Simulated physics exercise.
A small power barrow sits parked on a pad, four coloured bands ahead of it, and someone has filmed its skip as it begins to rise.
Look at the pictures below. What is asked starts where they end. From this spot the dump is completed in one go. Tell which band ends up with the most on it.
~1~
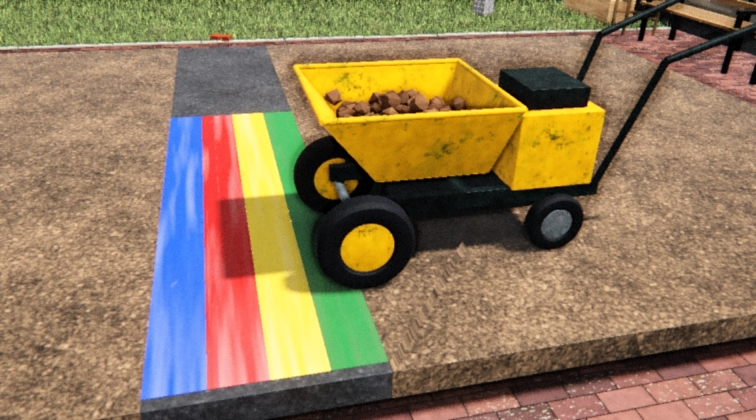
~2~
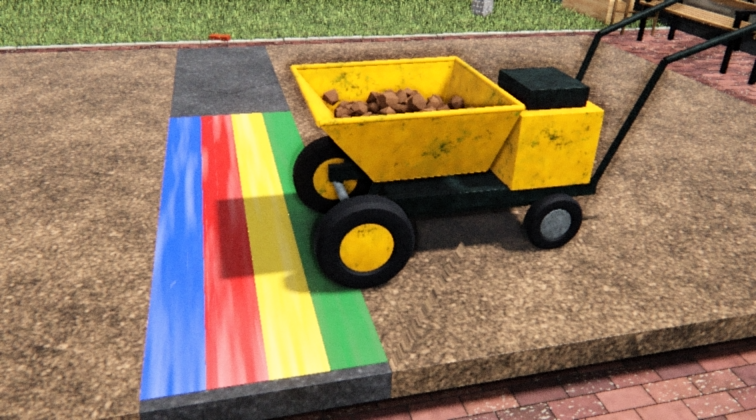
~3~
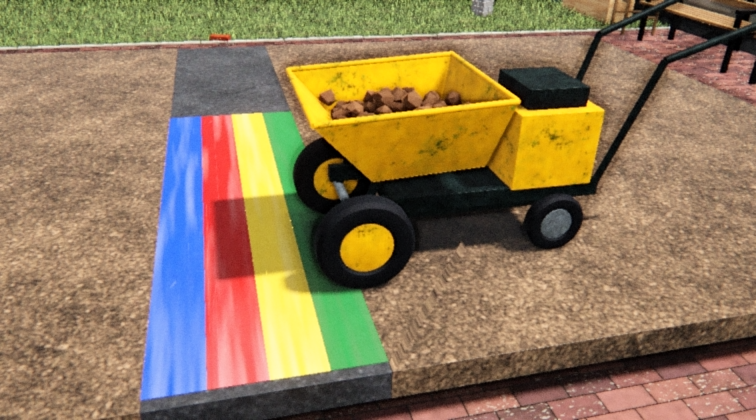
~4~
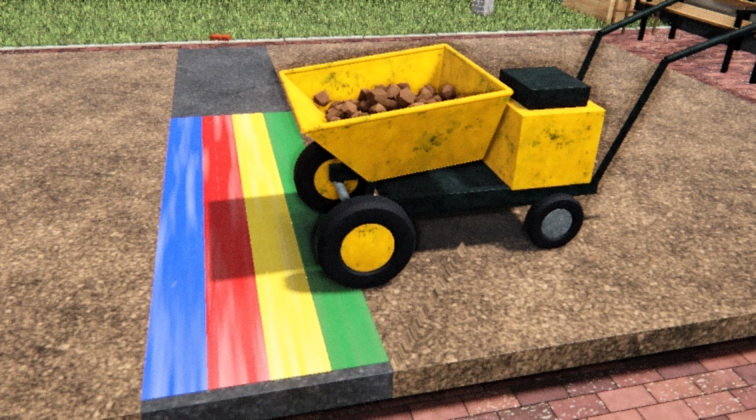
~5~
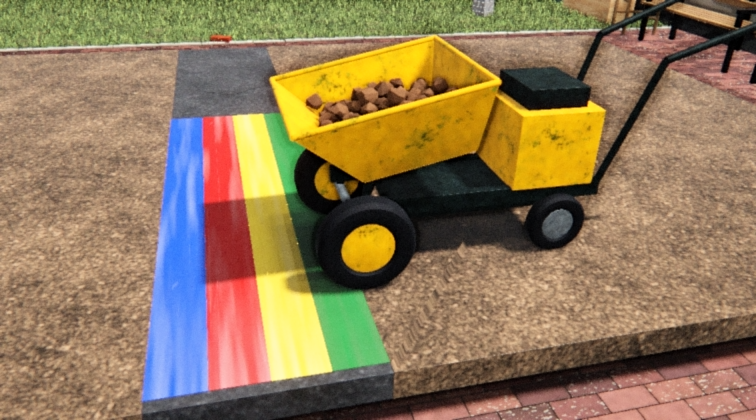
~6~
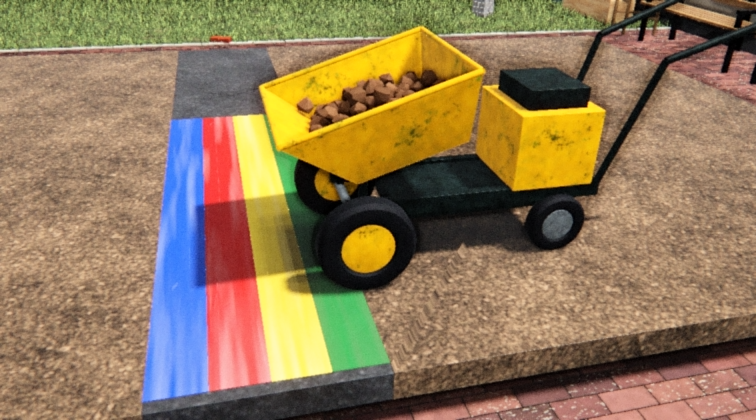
The most ends up on blue.
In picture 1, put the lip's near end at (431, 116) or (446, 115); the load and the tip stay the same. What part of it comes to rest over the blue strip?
Result: 10 in a hundred, then 10 in a hundred.
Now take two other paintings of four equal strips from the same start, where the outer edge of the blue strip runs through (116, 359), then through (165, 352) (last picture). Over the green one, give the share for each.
Close to 0 percent, and close to 0 percent.
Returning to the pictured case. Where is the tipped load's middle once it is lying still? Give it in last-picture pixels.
Close to (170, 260) in the last view.
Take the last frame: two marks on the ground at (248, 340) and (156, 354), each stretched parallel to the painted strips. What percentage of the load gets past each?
Close to 80 % and 40 %, in that order.
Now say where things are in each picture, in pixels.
Lip of the skip (323, 123), level; top of the load (407, 113), clay clods; green strip (345, 320); yellow strip (291, 327); red strip (235, 335); blue strip (176, 343), in the first frame.
Lip of the skip (320, 123), level; top of the load (413, 104), in the second frame.
Lip of the skip (314, 126), tipped barely; top of the load (410, 102), in the third frame.
Lip of the skip (305, 131), tipped a little; top of the load (403, 99), in the fourth frame.
Lip of the skip (293, 138), tipped a little; top of the load (414, 103), in the fifth frame.
Lip of the skip (280, 148), tipped clearly; top of the load (403, 98); green strip (346, 321); yellow strip (292, 328); red strip (236, 336); blue strip (178, 345), in the sixth frame.
Just after the last frame, skip tipped steeply; every one in the skip.
A moment on, skip tipped right over; the larger part in the skip; just a few over the red strip; about a tenth over the blue strip.
Further on, skip tipped right over; roughly a quarter in the skip; about a tenth over the red strip; roughly a third over the blue strip; roughly a quarter off the paint.
When it is over, skip tipped right over; roughly a quarter in the skip; not one over the green strip; not one over the yellow strip; about a tenth over the red strip; roughly a third over the blue strip; roughly a quarter off the paint.
